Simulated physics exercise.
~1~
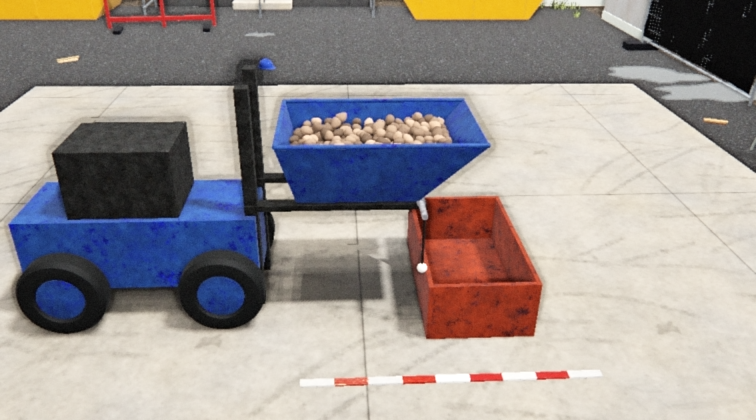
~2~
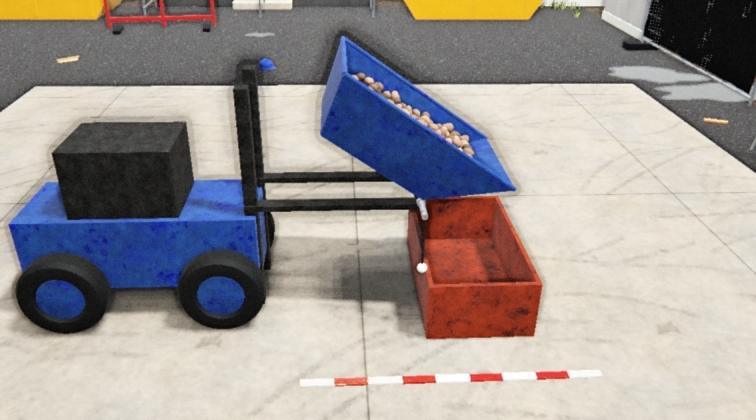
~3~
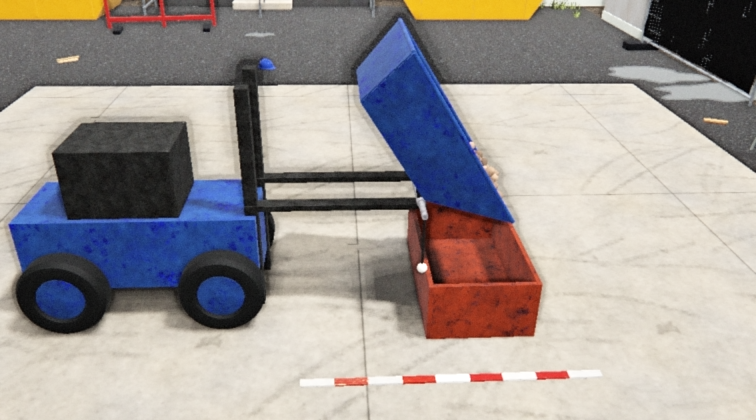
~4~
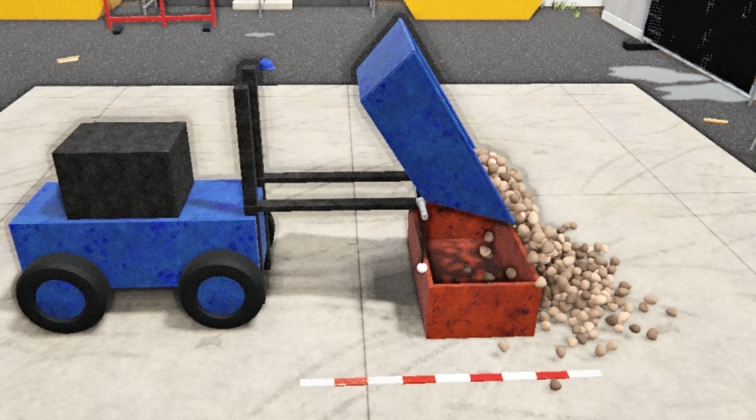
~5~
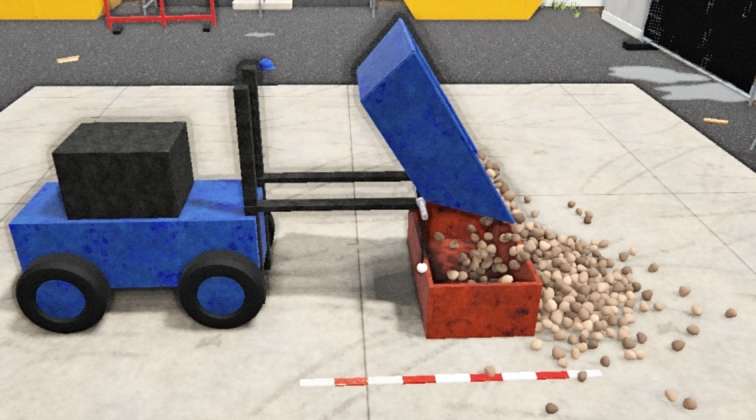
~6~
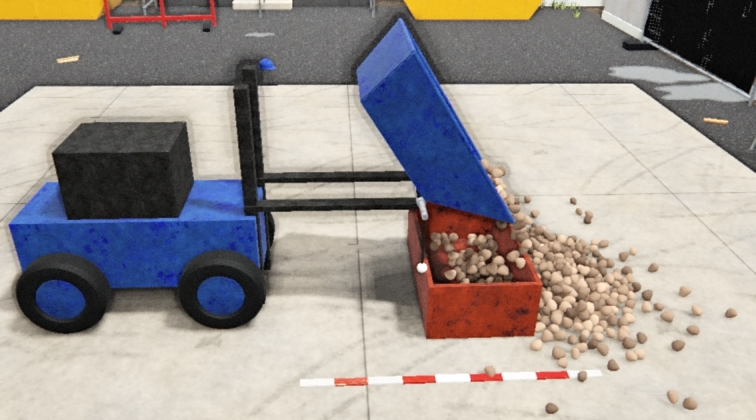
A blue fork truck with a black block on its back stands at the left of a pale concrete floor, seen from the side and slightly above, holding up a blue skip filled with round brown stones. An open red bin waits below the skip's right end, behind a red and white striped strip. The skip tips to the right, pauses with the stones still inside, then tilts more steeply. The stones pour out, many landing beyond the bin and scattering across the floor. At the end, the skip stays tilted, with some stones in the bin and a larger heap to its right.
